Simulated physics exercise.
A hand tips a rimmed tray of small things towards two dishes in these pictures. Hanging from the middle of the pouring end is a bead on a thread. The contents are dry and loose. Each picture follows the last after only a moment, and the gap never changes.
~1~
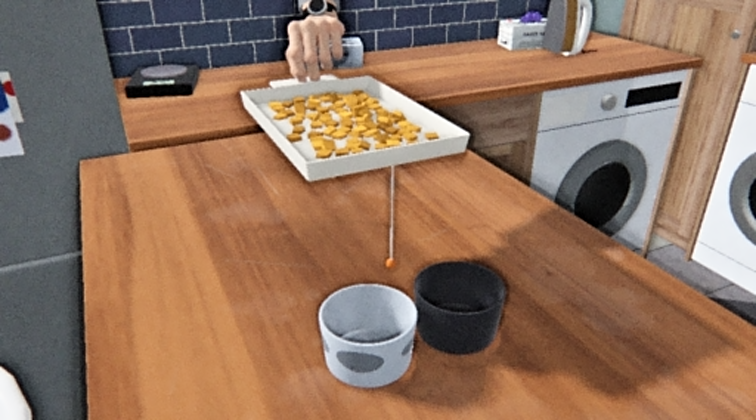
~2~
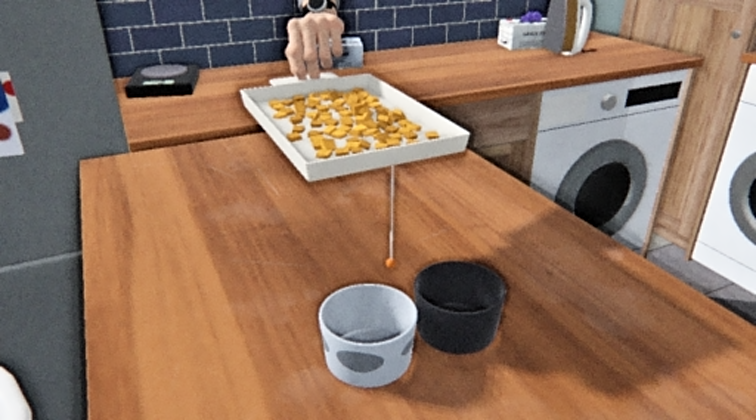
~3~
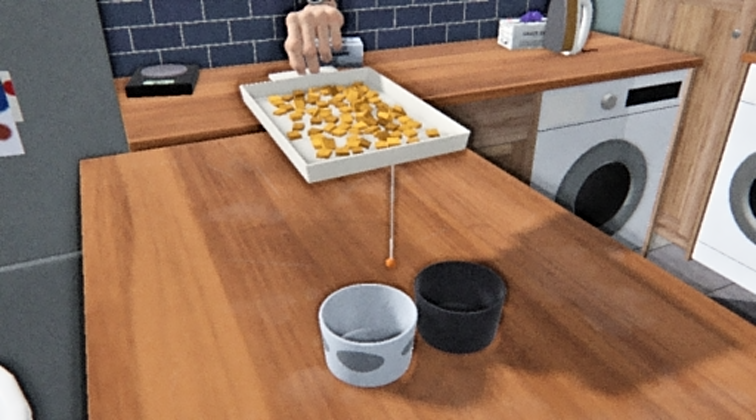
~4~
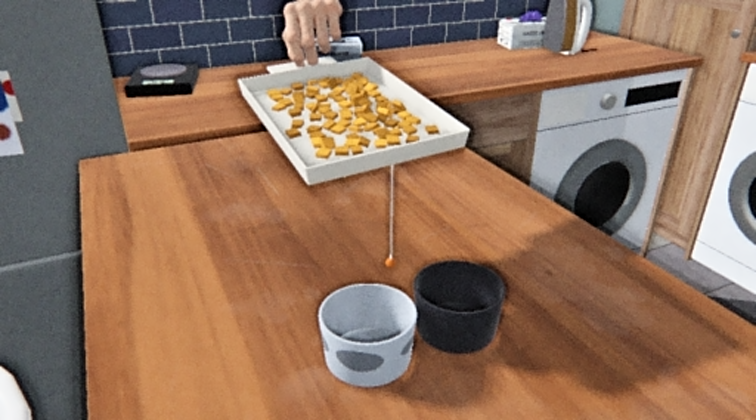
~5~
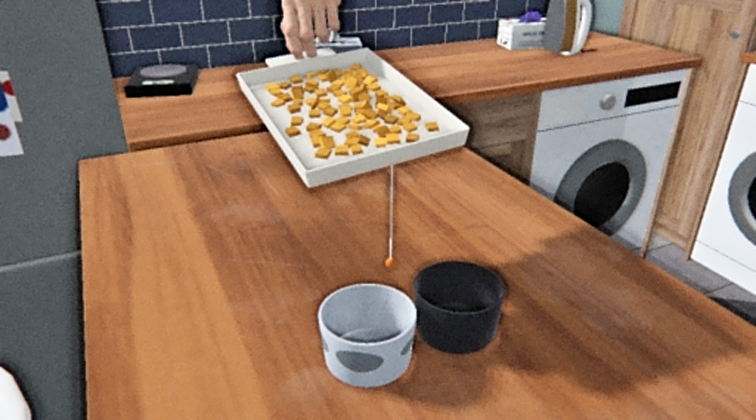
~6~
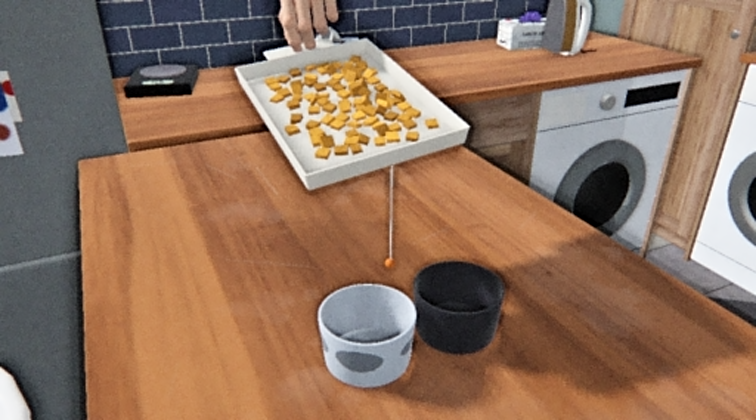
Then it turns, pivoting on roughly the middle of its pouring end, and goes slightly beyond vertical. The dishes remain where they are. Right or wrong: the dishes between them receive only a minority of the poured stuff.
Right, they get under half.
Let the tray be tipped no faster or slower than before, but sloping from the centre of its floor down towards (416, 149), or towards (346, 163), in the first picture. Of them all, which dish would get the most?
First try: The dish to the right; second try: The dish to the left.
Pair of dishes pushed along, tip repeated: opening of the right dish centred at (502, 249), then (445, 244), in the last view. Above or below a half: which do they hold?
First place: Short of half; second place: Short of half.
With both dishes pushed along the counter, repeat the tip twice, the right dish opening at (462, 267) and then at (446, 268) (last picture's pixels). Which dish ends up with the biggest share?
Well, first the one further left, then the one further left.
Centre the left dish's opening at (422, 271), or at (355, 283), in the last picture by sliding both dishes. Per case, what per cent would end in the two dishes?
0 %, 50 %.
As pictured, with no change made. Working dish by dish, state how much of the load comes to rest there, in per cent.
30 per cent goes to the left dish and 0 per cent to the right dish.
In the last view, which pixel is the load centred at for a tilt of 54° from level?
The load is centred about (329, 114).
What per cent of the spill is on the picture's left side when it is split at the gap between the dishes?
100 %, near enough.
Soon, tray tipped steeply; all on the tray.
A while on, tray tipped right over; most on the tray; a small part in the left dish; a small part outside both.
Towards the end, tray tipped past a quarter turn; about a third in the left dish; about two thirds outside both.
Finally, tray tipped past a quarter turn; about a third in the left dish; none in the right dish; about two thirds outside both.
